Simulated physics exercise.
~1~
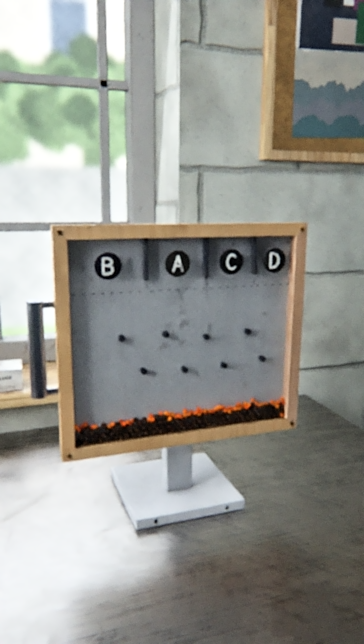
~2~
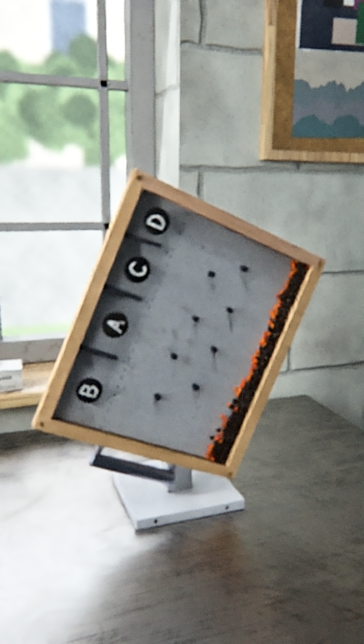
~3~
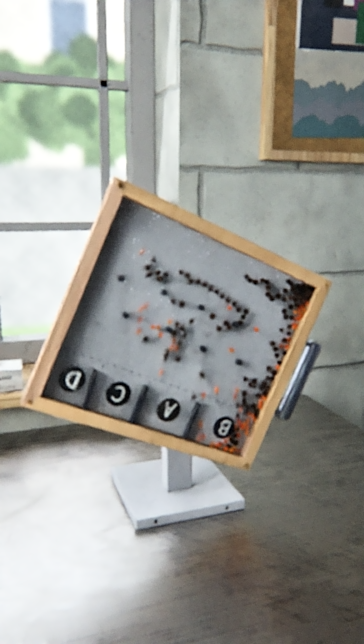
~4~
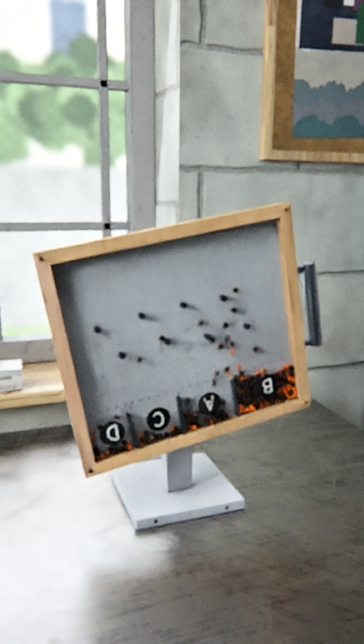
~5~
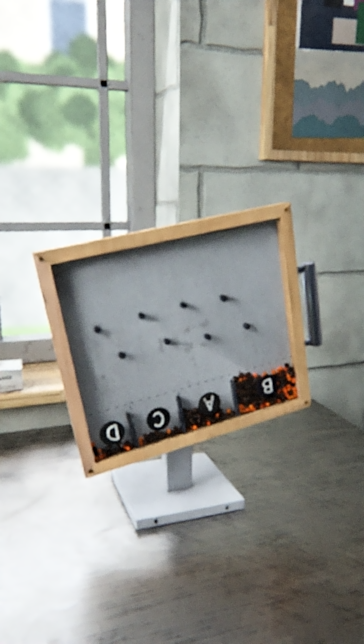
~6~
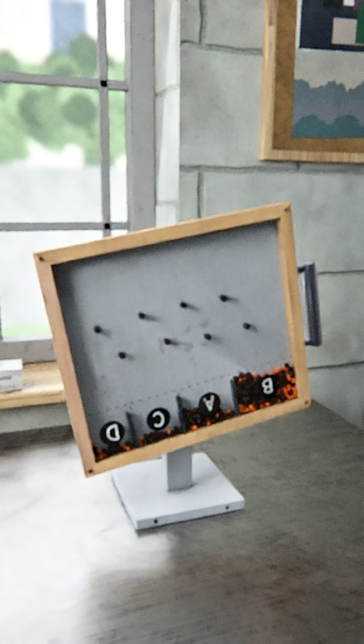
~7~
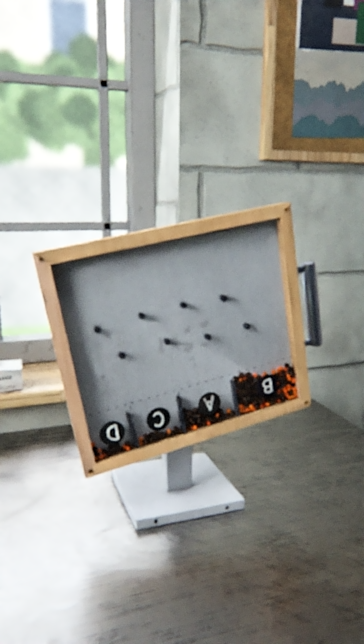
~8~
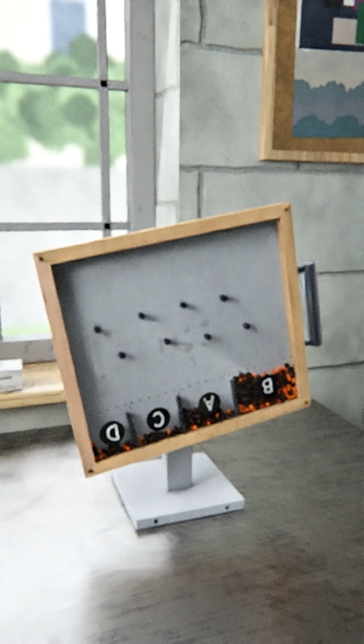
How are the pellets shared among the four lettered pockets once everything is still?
Pocket B holds by far the most and pocket A has a fair share, while pockets C and D each get only a small portion.
